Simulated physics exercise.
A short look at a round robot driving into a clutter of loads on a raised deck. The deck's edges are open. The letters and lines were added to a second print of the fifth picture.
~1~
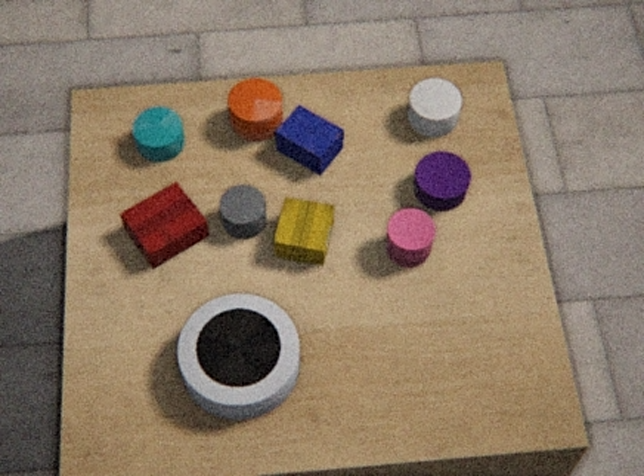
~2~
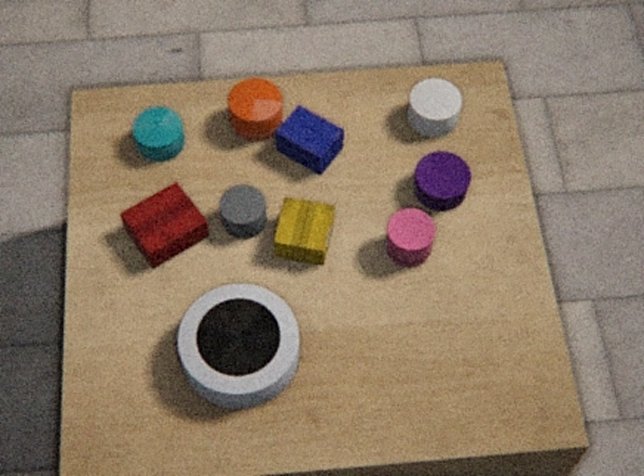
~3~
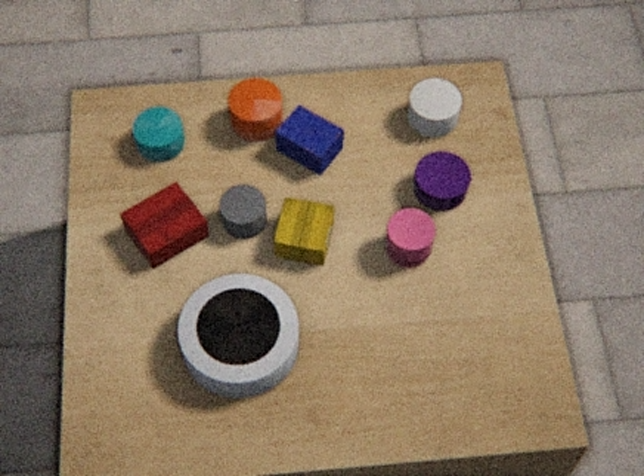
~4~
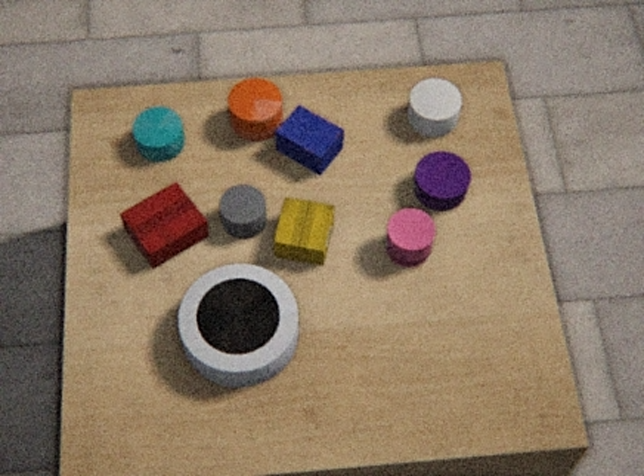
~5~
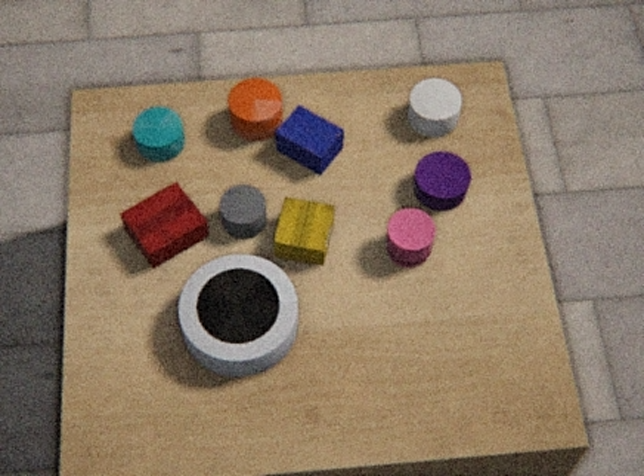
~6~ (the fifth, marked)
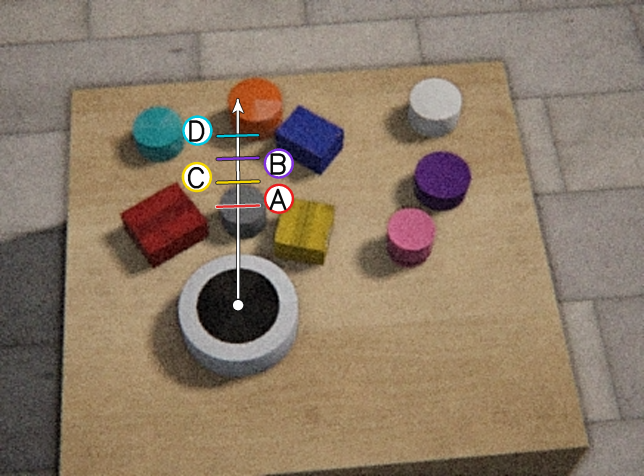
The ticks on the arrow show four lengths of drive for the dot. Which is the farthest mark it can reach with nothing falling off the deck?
B.
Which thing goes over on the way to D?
It is the orange canister.
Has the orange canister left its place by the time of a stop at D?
Yes.
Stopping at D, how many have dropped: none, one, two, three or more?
By then, one.
On the marked copy, A at (238, 206); B at (238, 158); C at (238, 182); D at (238, 135); the arrow from (238, 305) to (238, 100); the white dot at (238, 305).
Following B. Soon after the start, robot (239, 258); grey canister (244, 193); yellow parcel (311, 221).
Later, robot (239, 203); orange canister (257, 102); red box (155, 208).
In the end, robot (239, 170); orange canister (264, 74); grey canister (247, 112); nothing has fallen.
As for the rest, A is safe but short; C is safe but short; D drops the orange canister.
